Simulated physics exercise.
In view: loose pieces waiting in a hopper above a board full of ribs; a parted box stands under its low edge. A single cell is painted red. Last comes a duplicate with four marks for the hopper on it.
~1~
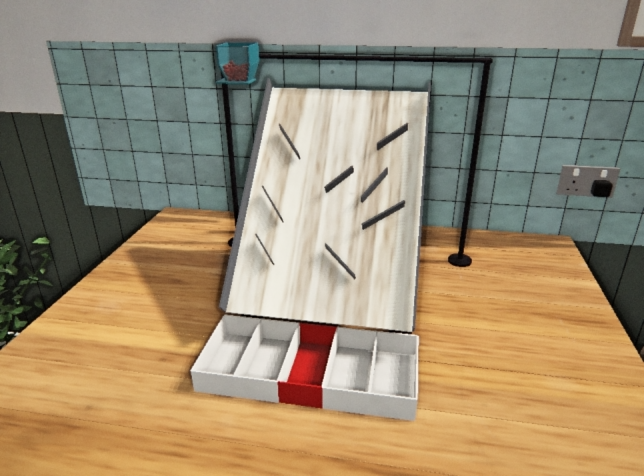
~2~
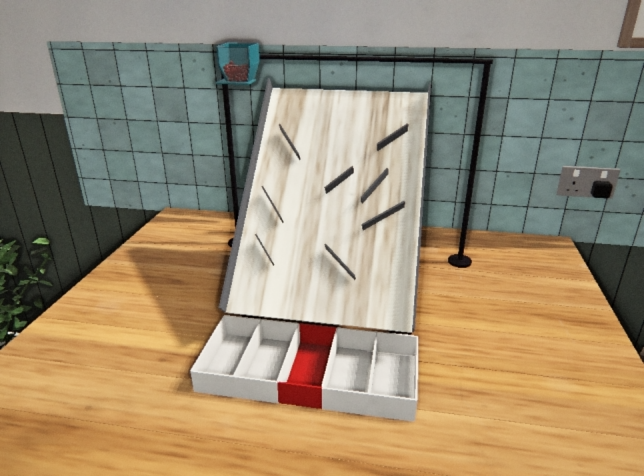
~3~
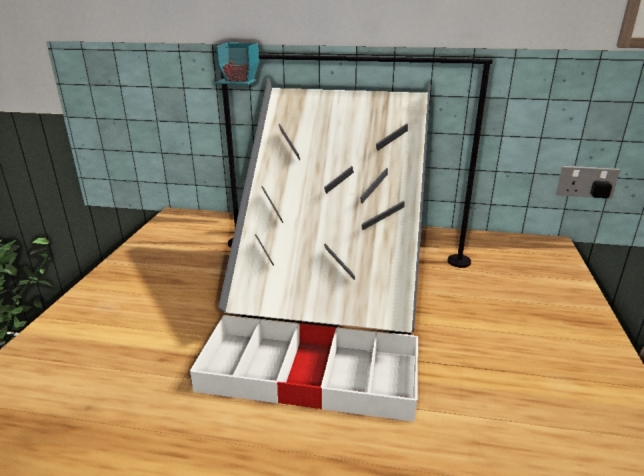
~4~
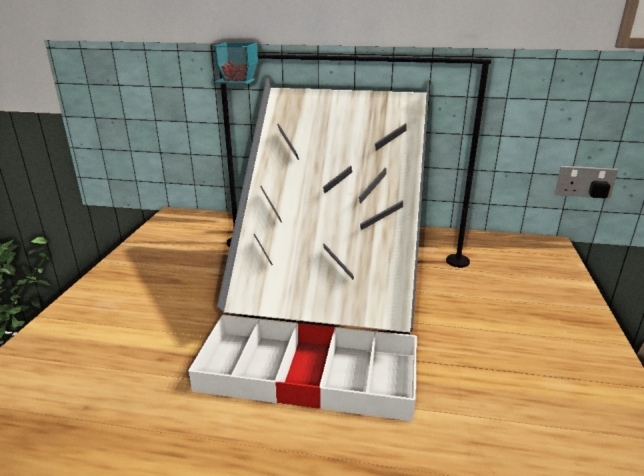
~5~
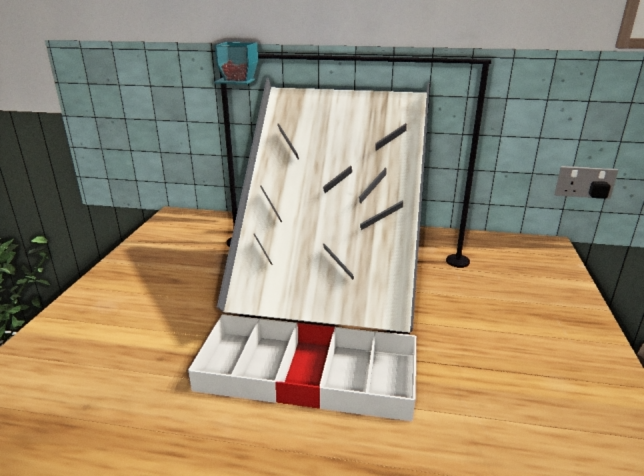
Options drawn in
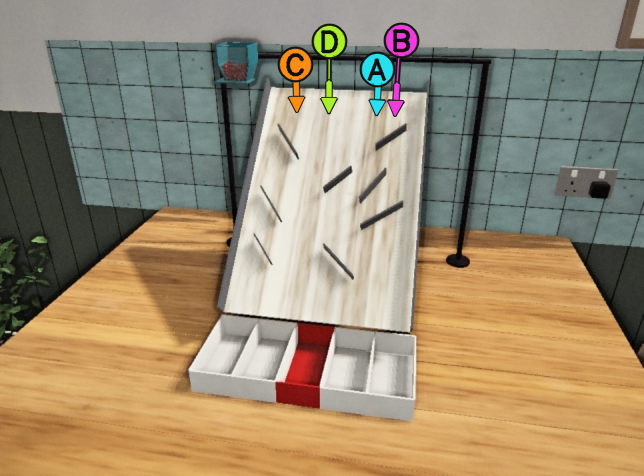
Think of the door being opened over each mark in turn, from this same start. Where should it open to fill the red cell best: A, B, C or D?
Take C.
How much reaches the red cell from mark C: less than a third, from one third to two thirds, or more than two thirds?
It is from one third to two thirds.
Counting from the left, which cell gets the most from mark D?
It is the second one.
On the marked copy, mark A meets the board at (376, 109); mark B meets the board at (395, 110); mark C meets the board at (296, 106); mark D meets the board at (328, 107).
For mark A, about a tenth in the red cell, the larger part in other cells, about a tenth held on the board.
For mark B, about a tenth in the red cell, the larger part in other cells, about a tenth held on the board.
For mark C, roughly half in the red cell, roughly half in other cells, just a few held on the board.
For mark D, roughly a quarter in the red cell, the larger part in other cells, just a few outside the box.
